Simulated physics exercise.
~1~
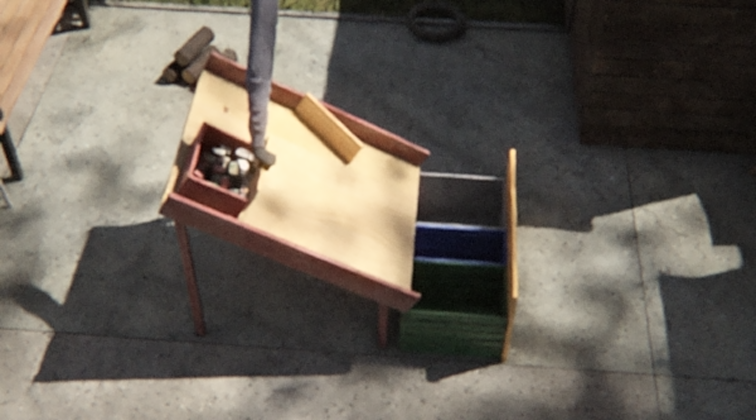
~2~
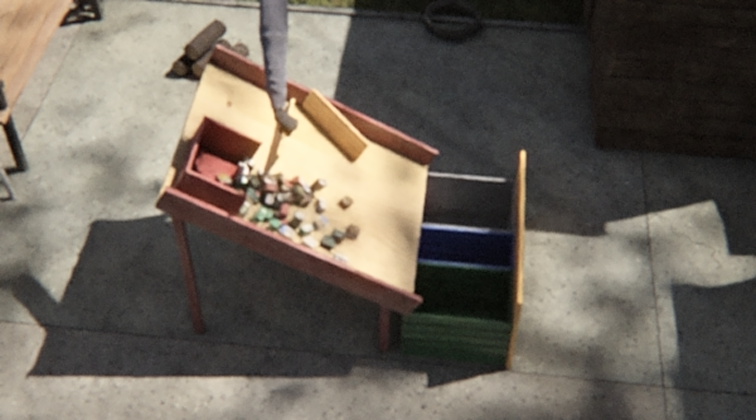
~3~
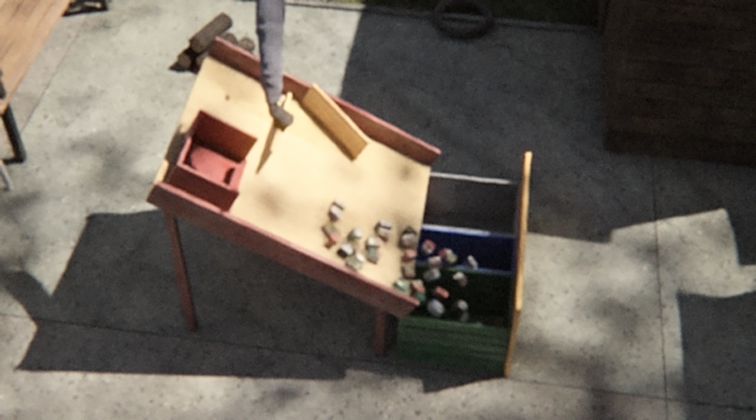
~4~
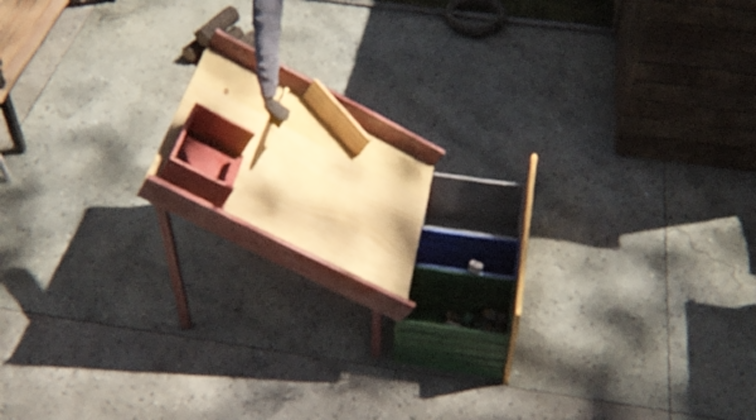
A grey arm lifts a gate, and small cartons slide down into blue and green bins.
